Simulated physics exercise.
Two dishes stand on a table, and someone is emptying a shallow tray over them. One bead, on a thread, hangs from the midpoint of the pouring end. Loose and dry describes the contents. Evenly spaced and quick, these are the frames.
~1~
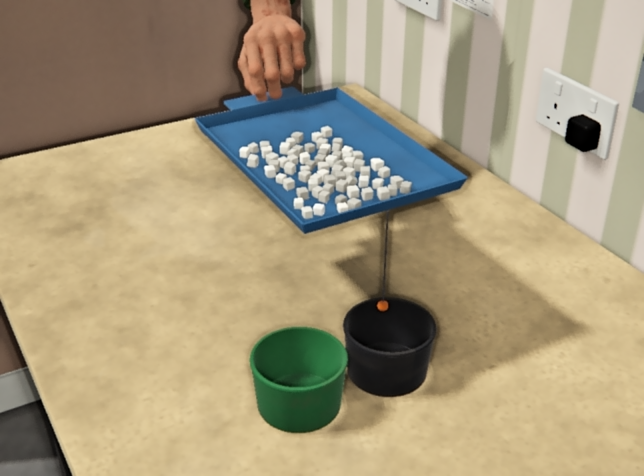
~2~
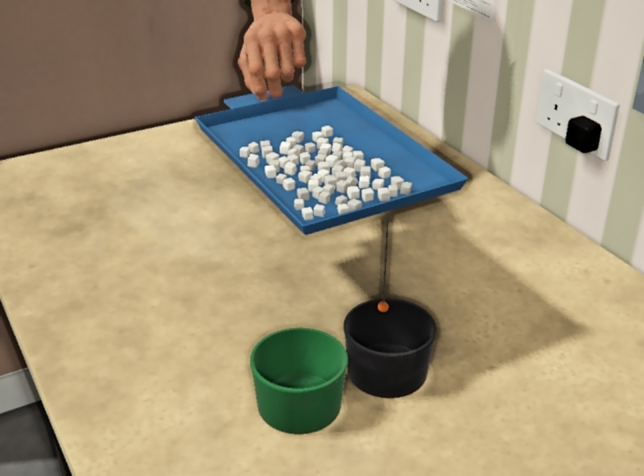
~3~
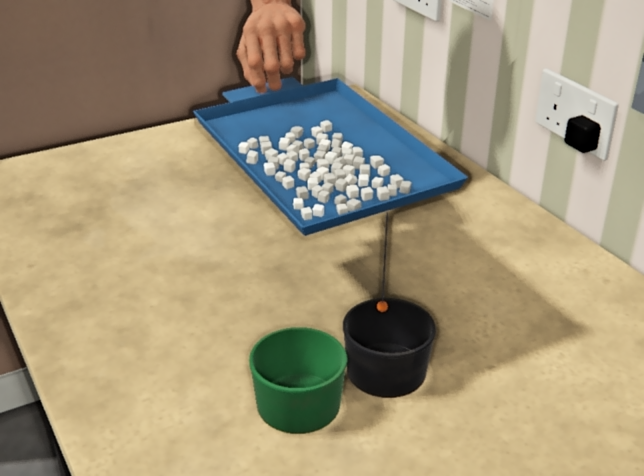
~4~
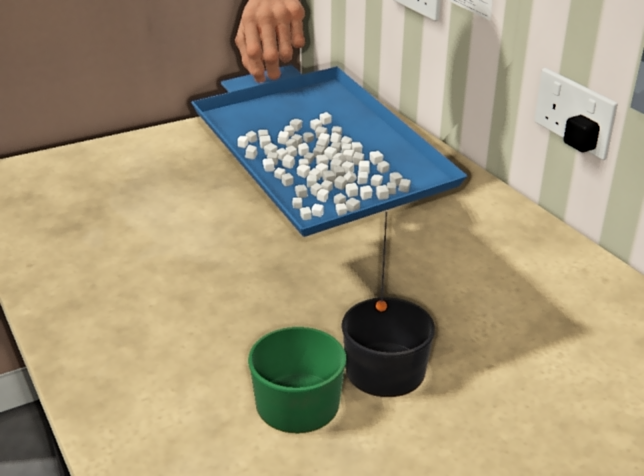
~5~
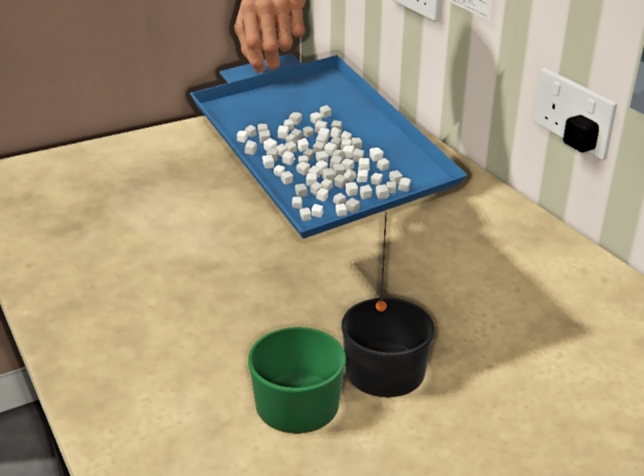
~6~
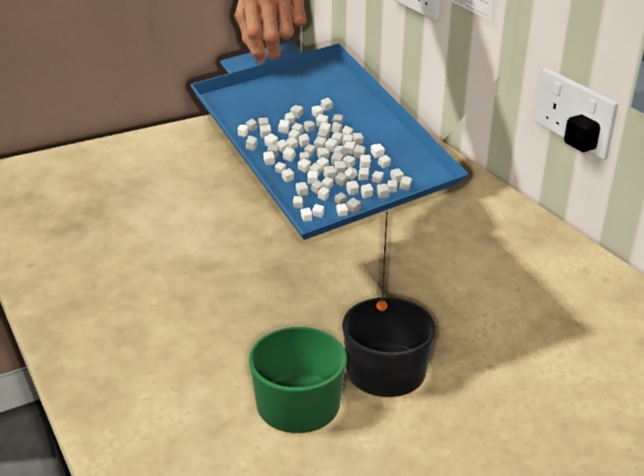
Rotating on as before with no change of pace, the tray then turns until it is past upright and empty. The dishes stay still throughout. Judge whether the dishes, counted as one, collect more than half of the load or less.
The dishes are going to end up holding the main part.
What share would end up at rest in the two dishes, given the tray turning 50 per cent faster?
About 80 %.
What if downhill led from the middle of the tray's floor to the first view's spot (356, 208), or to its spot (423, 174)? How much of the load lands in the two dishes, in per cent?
Close to 50 percent first and close to 10 percent second.
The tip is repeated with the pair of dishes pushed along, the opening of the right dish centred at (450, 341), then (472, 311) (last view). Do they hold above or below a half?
First try: Lower than half; second try: Lower than half.
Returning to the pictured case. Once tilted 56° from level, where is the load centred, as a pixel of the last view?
I'd put it at about (329, 187).
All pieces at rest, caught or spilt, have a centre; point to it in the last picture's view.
About (303, 394).
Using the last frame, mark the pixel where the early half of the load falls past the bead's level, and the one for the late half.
I'd put it at roughly (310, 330), and after that at roughly (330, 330).
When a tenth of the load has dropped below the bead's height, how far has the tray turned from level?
Approx. reading: About 100°.
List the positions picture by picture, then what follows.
In the first frame, corners of the pouring end at (305, 221) and (461, 176), level; middle of the load at (324, 168), sugar cubes; left dish at (321, 404); right dish at (413, 369); bead on its thread at (383, 306).
In the second frame, corners of the pouring end at (305, 222) and (461, 177), level; middle of the load at (324, 168).
In the third frame, corners of the pouring end at (305, 223) and (461, 176), tipped barely, lowest at the left corner; middle of the load at (324, 165).
In the fourth frame, corners of the pouring end at (304, 225) and (460, 174), tipped a little, lowest at the left corner; middle of the load at (323, 161).
In the fifth frame, corners of the pouring end at (304, 227) and (460, 173), tipped a little, lowest at the left corner; middle of the load at (322, 158).
In the sixth frame, corners of the pouring end at (305, 229) and (462, 172), tipped a little, lowest at the left corner; middle of the load at (324, 154); left dish at (320, 404); right dish at (412, 369).
Soon after the last picture, tray tipped steeply; all on the tray.
A little later, tray tipped right over; all on the tray.
Later still, tray tipped past a quarter turn; about two thirds in the left dish; a small part in the right dish; about a quarter outside both.
At rest, tray tipped past a quarter turn; about two thirds in the left dish; a small part in the right dish; about a quarter outside both.
